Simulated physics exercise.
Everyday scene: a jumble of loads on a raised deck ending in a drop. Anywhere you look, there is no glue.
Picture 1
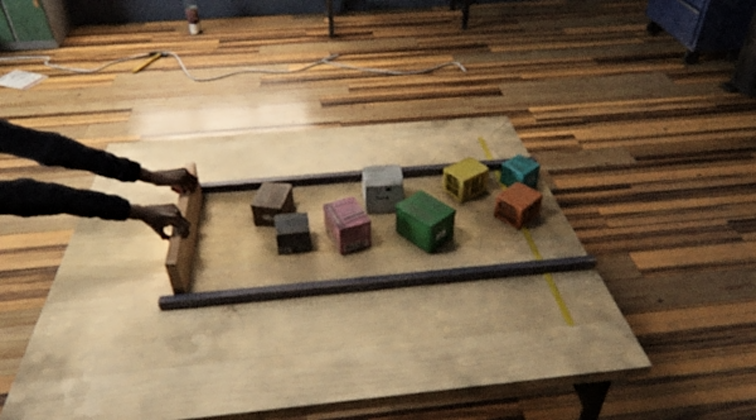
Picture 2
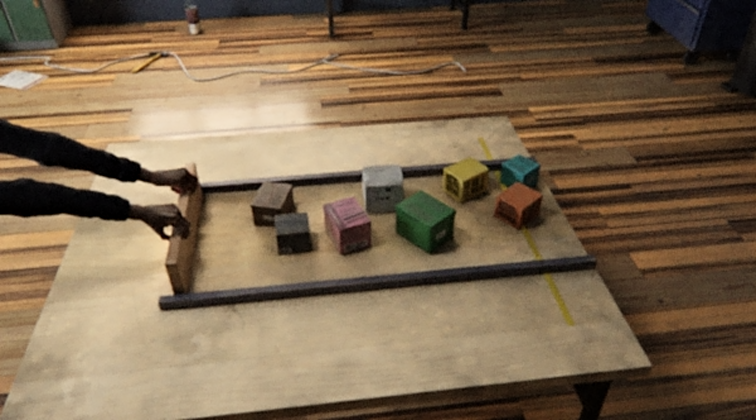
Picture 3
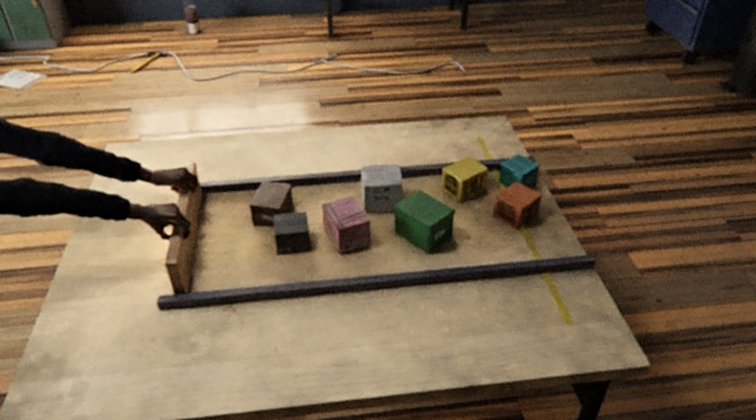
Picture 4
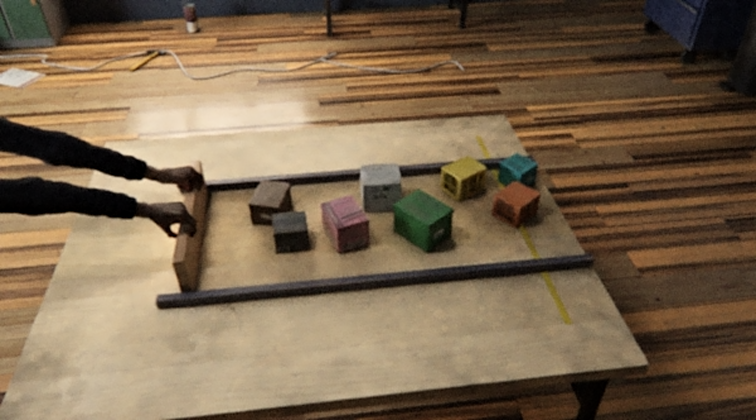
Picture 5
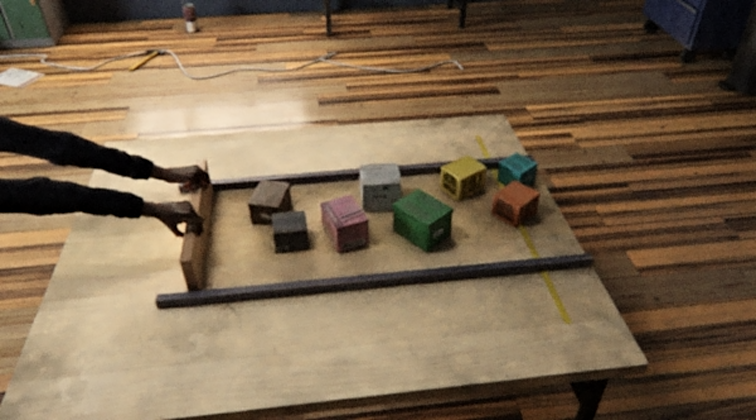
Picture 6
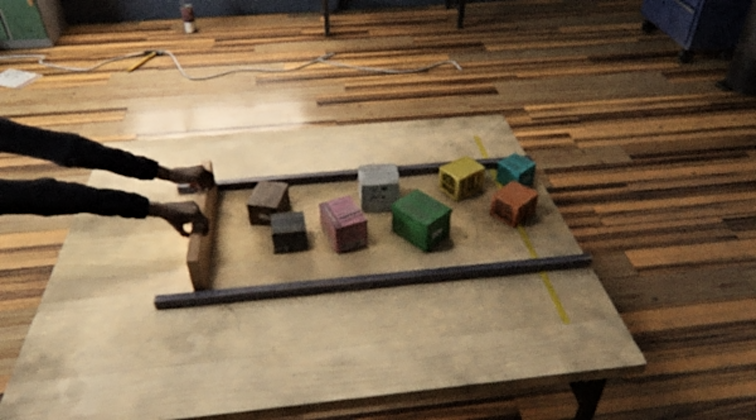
Two hands slid a wooden plank a short way to the right between two dark rails on a board, while the colourful boxes ahead of it, pink, green, yellow and others, stayed put.
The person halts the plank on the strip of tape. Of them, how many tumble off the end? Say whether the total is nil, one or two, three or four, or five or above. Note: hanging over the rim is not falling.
The total is five or above.
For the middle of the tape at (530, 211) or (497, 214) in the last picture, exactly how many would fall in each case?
Try 1: 6; try 2: 4.
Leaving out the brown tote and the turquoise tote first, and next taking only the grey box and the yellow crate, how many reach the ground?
Try 1: 4; try 2: 4.
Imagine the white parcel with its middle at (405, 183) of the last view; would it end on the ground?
Result: It falls away.
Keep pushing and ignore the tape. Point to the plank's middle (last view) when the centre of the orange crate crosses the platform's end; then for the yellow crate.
At (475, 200) for the orange crate; at (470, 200) for the yellow crate.
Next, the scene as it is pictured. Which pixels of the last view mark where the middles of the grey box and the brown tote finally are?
Listed as asked: First (534, 211), and then (518, 181).
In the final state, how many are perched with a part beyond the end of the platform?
Overhang count: 0.
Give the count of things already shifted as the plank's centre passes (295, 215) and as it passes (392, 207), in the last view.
Moved so far: 3, then 6.
Early on, none off yet; turquoise tote at rest near (516, 173); orange crate at rest near (514, 204); yellow crate at rest near (462, 178).
A while later, none off yet; turquoise tote travelled a little near (522, 172); orange crate travelled a little near (523, 201); yellow crate travelled about its own width near (493, 178).
Finally, the number that fall off is five or more; lost, pink box, white parcel, green tote, yellow crate, orange crate and turquoise tote.
